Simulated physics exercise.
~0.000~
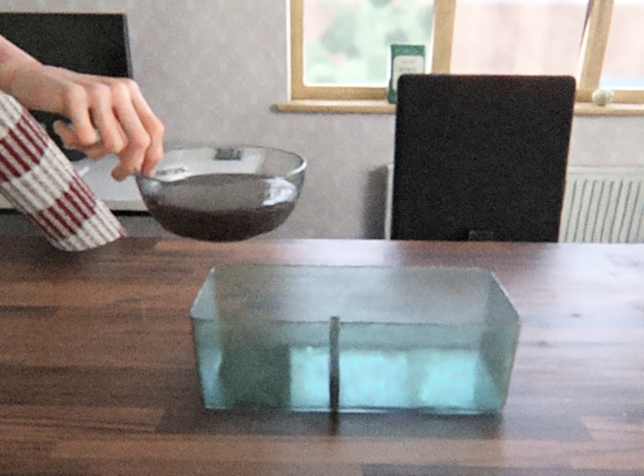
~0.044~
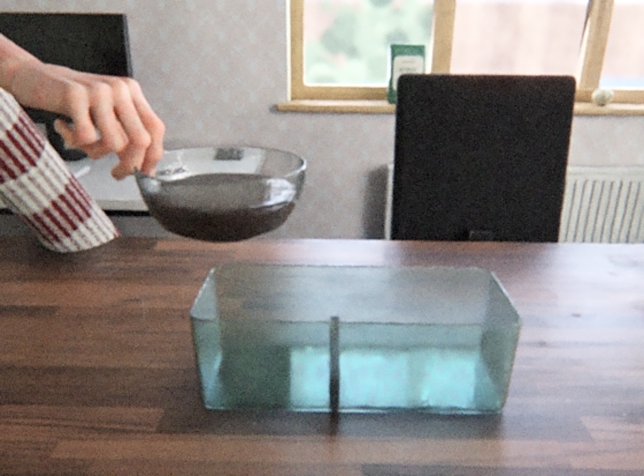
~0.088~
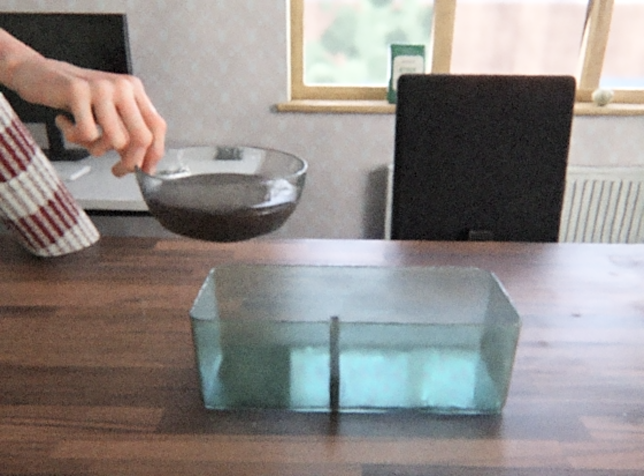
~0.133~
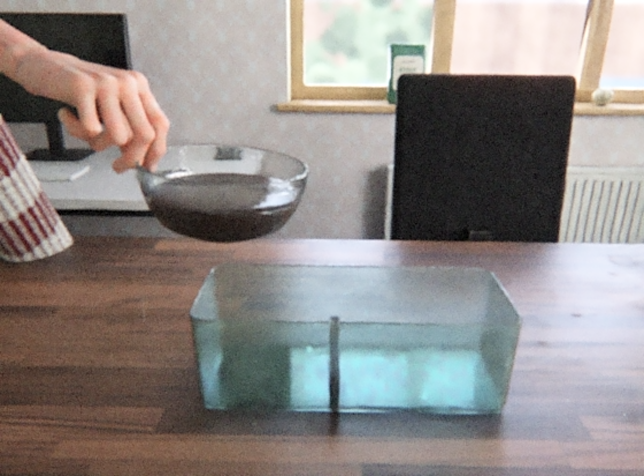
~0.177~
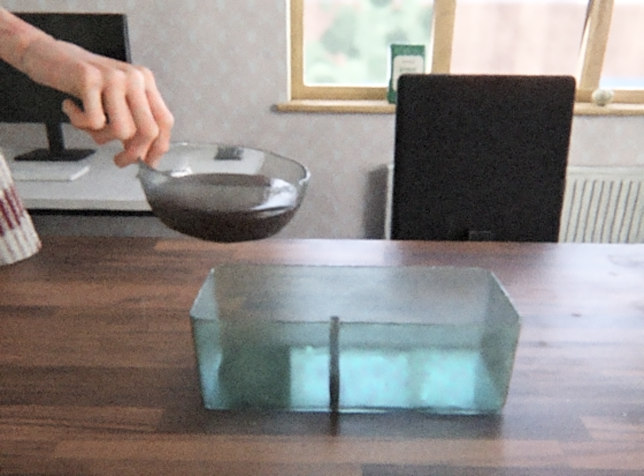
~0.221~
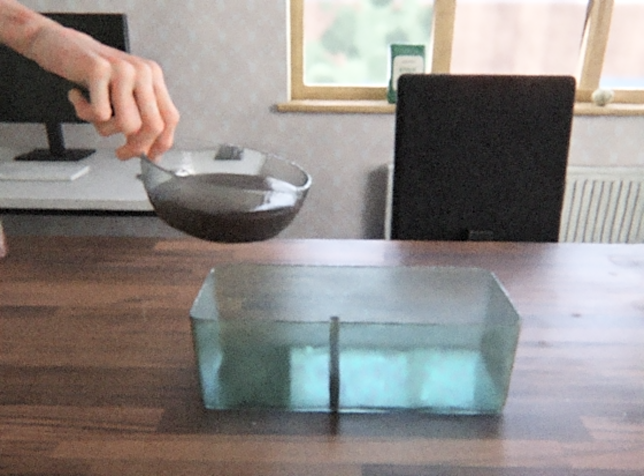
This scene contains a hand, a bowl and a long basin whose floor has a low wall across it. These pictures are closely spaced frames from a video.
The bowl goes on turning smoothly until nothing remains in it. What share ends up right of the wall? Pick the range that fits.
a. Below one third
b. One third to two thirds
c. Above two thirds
The answer is b.
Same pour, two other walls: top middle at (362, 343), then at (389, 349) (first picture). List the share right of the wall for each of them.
The first placement leaves close to 10 per cent, the second close to 10 per cent.
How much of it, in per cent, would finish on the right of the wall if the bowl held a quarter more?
60 per cent.
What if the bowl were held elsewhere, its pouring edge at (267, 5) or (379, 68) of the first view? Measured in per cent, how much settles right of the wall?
First some 50, then 90 per cent.
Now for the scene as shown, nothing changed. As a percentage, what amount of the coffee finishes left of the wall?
It comes to 50 per cent or so.
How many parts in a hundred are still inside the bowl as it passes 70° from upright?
I'd put it at some 45 in a hundred.
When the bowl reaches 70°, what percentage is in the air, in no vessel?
Airborne fraction: Approx. 35 %.
A moment on, the bowl is tipped part way and 46 per cent is still to pour, 2 is left of the wall and 17 right of it.
Next, the bowl is tipped right over and 2 per cent is still to pour, 43 is left of the wall and 51 right of it.
Then the bowl is tipped right over and 0 per cent is still to pour, 48 is left of the wall and 52 right of it.
Later the bowl is tipped right over and 0 per cent is still to pour, 48 is left of the wall and 52 right of it.
Finally, 48 per cent lies left of the wall, 52 right of it and 0 outside.
